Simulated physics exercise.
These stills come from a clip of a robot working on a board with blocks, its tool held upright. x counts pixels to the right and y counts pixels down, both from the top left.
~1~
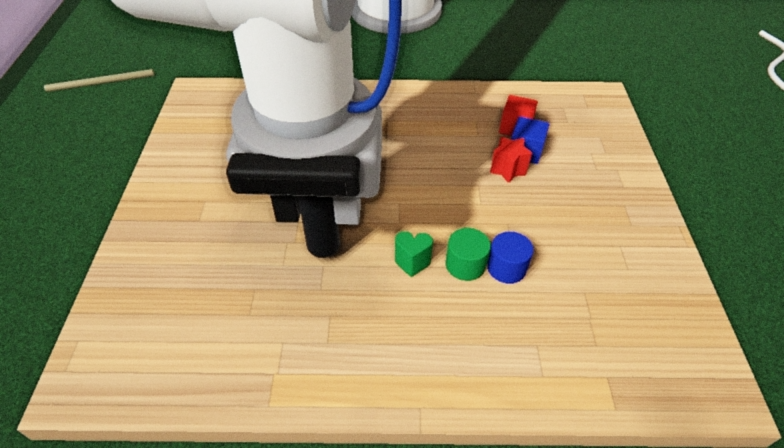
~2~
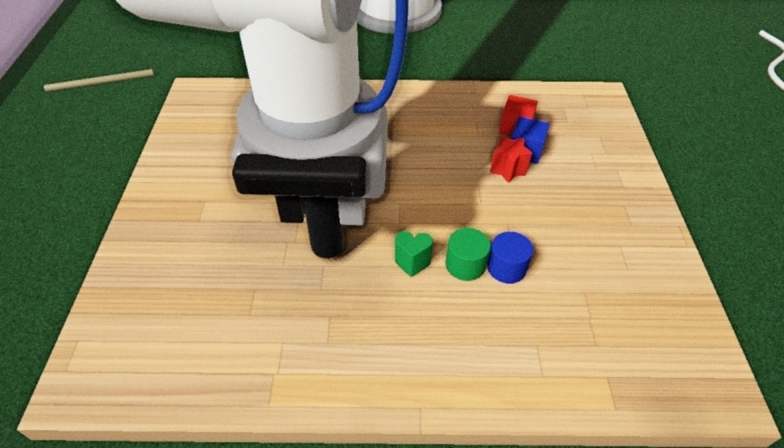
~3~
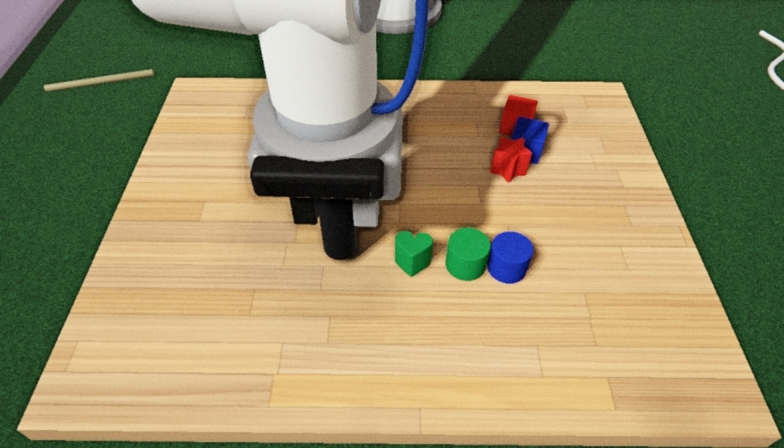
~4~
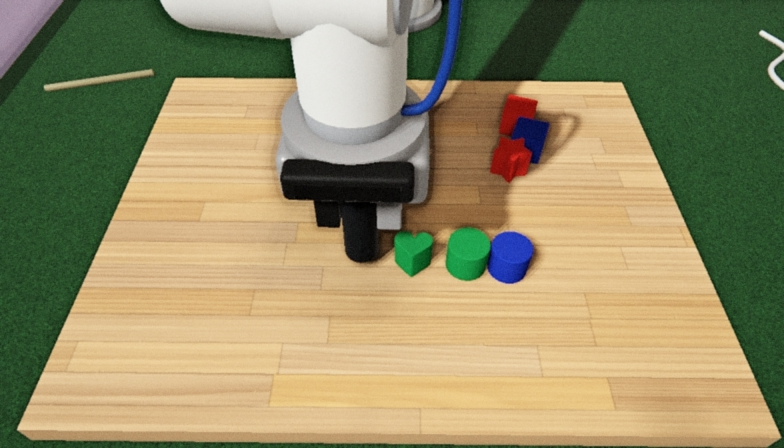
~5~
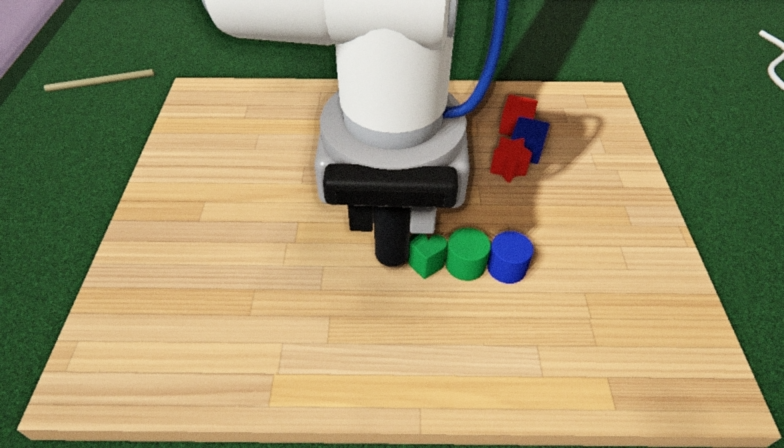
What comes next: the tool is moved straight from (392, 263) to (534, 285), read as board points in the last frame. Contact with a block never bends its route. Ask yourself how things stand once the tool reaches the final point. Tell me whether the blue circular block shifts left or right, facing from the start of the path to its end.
It goes toward the left-hand side.
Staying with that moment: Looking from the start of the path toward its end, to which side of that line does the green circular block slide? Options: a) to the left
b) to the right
My answer is option a.
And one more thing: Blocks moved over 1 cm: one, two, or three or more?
Moved: More than two.
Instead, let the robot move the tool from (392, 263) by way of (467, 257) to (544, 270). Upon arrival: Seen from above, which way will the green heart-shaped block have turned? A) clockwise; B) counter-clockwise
Letter A.
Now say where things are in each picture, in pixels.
The first frame shows lower end of the tool at (324, 246), tops of blocks, green heart-shaped block at (414, 241), green circular block at (470, 243), blue circular block at (513, 246).
The second frame shows tool at (328, 247), blocks as before.
The third frame shows tool at (340, 249), blocks as before.
The fourth frame shows tool at (362, 251), blocks as before.
The fifth frame shows tool at (392, 255), green heart-shaped block at (428, 243), green circular block at (470, 243), blue circular block at (513, 246).
What follows on the original path. One third of the way, tool at (441, 262); green heart-shaped block at (479, 249); green circular block at (519, 243); blue circular block at (562, 248).
Two thirds of the way, tool at (488, 270); green heart-shaped block at (529, 258); green circular block at (559, 240); blue circular block at (601, 245).
At the end, tool at (537, 277); green heart-shaped block at (579, 270), turned 15° clockwise; green circular block at (567, 239); blue circular block at (610, 242).
